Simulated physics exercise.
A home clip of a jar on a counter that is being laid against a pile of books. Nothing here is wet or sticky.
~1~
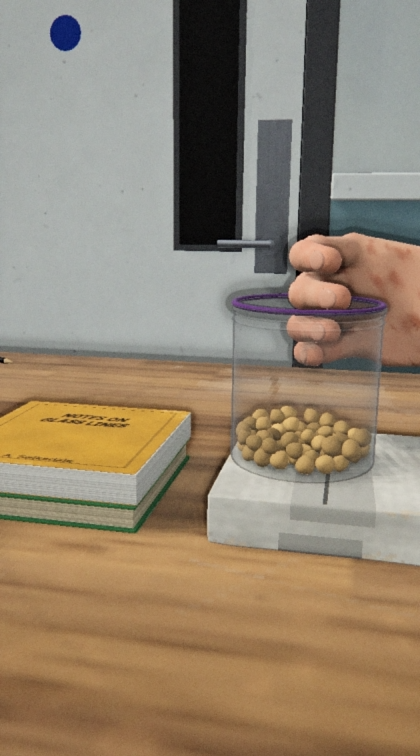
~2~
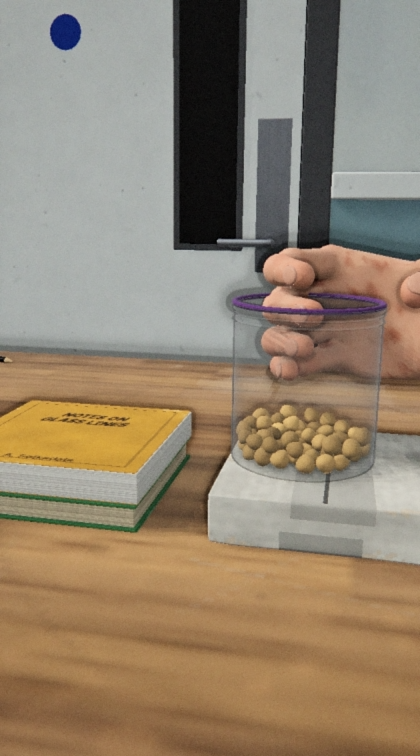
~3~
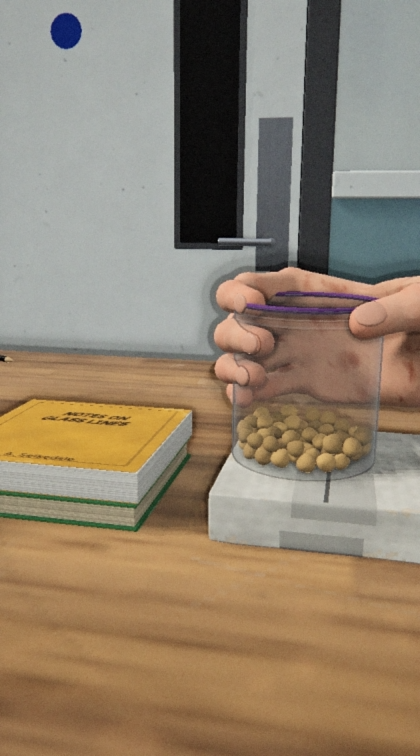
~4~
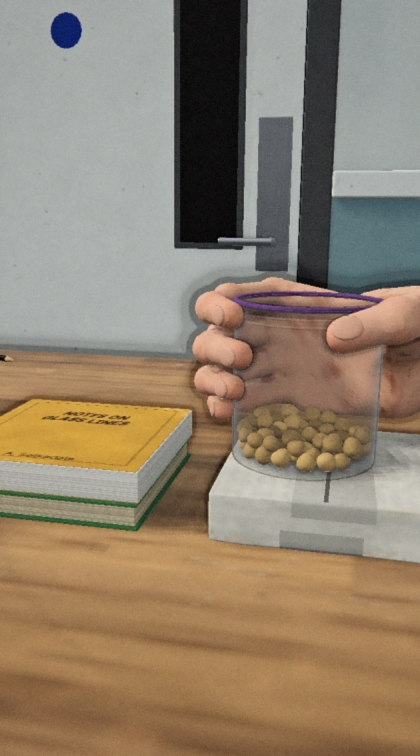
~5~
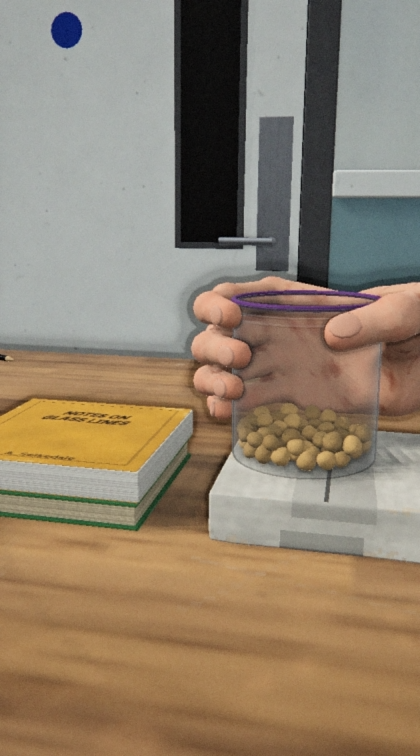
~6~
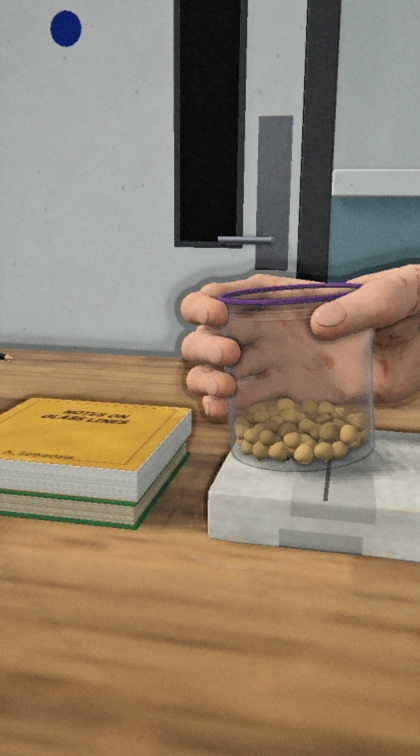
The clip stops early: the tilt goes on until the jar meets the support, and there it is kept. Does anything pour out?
The filling all remains inside.
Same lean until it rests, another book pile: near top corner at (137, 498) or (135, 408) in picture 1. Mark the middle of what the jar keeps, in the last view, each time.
One: (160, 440). Two: (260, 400).
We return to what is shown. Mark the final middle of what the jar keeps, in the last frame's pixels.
Near (222, 405).
Then, 0.38 s after the last picture, the jar leans 25°; everything is still inside.
Then, 0.86 s after the last picture, the jar leans 51°; everything is still inside.
Then, 1.38 s after the last picture, the jar leans 78°; everything is still inside.
At rest, the jar rests on the book pile at 80°; everything is still inside.
